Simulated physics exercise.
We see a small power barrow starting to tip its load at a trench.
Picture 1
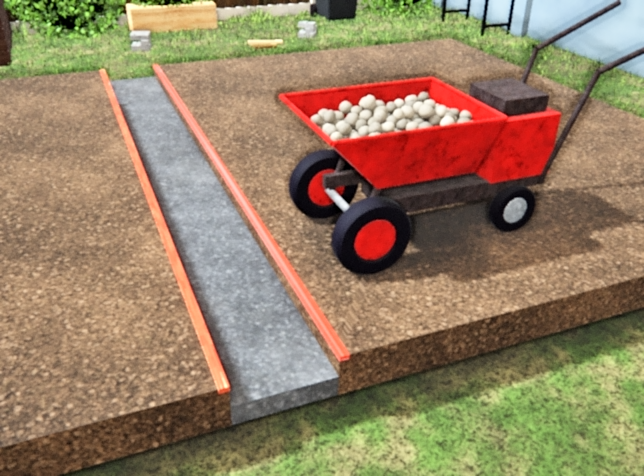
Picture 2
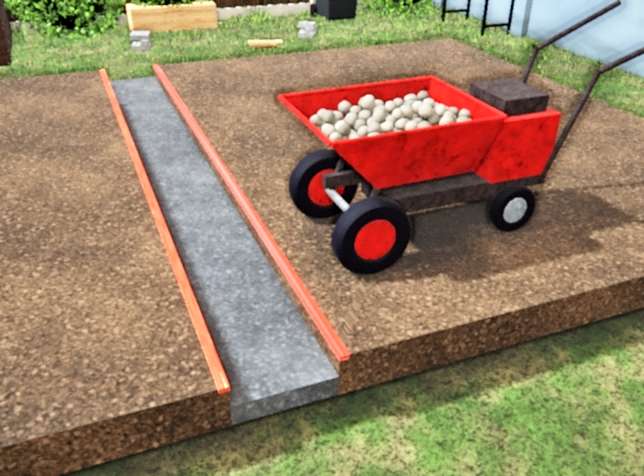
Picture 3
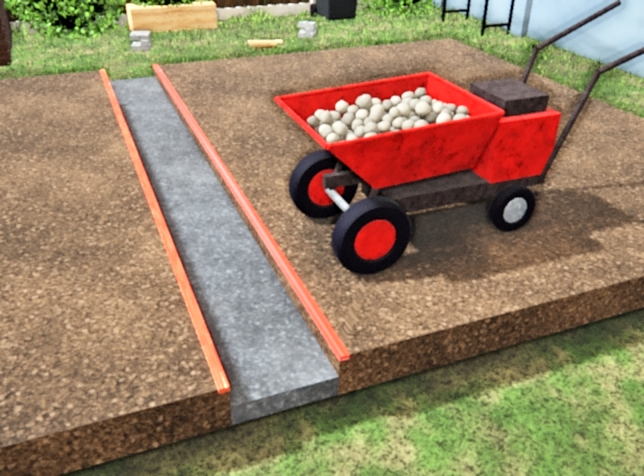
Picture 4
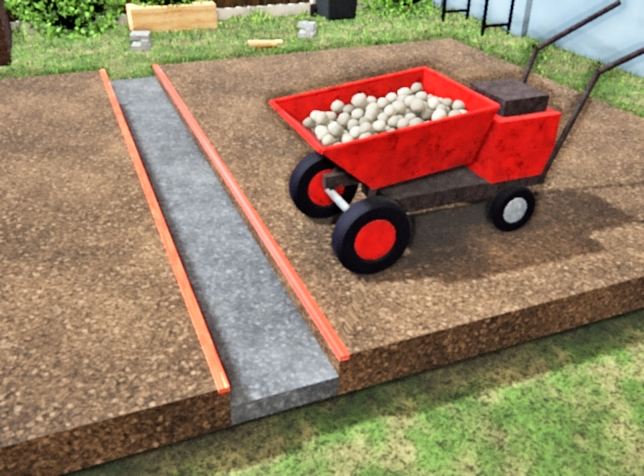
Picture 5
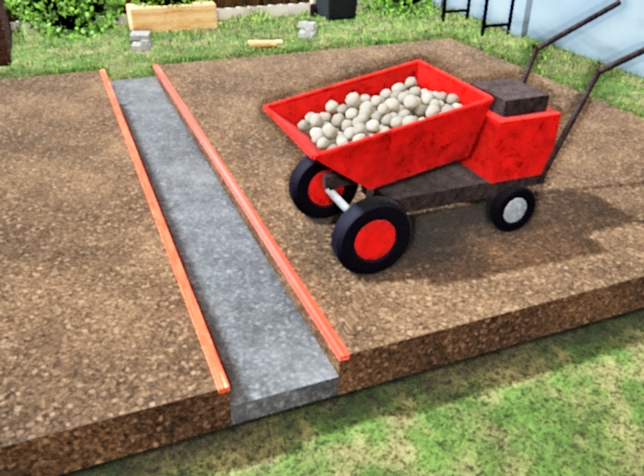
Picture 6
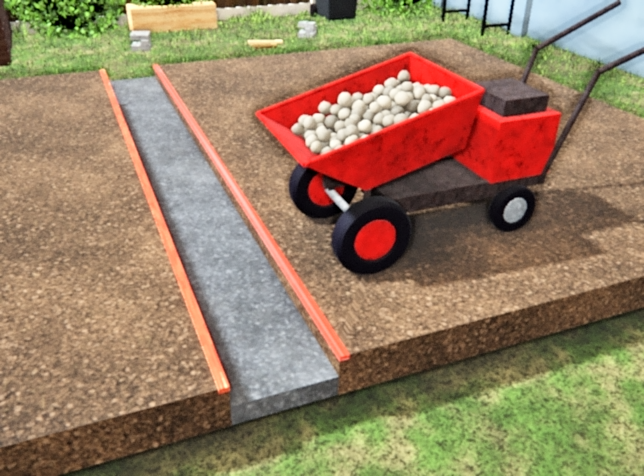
A red power barrow heaped with pale, rounded pebbles stood still on brown soil beside a shallow gray trench edged with orange strips, and its skip slowly tilted forward toward the left.
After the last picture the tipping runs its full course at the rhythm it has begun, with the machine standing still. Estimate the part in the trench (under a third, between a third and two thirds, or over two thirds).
The trench takes more than two thirds.
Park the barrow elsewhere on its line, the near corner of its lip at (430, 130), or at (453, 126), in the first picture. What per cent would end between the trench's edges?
The first gives 60 %, the second 40 %.
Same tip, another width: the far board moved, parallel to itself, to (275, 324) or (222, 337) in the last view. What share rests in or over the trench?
First some 0, then 60 per cent.
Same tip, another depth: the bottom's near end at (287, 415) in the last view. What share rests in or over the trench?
Near 90 %.
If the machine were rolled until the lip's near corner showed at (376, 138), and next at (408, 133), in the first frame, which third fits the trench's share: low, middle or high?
First beyond two thirds, then beyond two thirds.
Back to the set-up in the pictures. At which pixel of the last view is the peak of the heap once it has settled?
Around (225, 261).
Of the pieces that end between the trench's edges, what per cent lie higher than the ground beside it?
It comes to 20 per cent or so.
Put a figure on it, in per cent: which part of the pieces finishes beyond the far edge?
About 15 per cent.
Just after the last frame, skip tipped steeply; every one in the skip.
A moment on, skip tipped steeply; roughly half in the skip; roughly half in or heaped over the trench; just a few beyond it; just a few falling.
Further on, skip tipped right over; about a tenth in the skip; the larger part in or heaped over the trench; roughly a quarter beyond it.
When it is over, skip tipped right over; about a tenth in the skip; the larger part in or heaped over the trench; roughly a quarter beyond it.
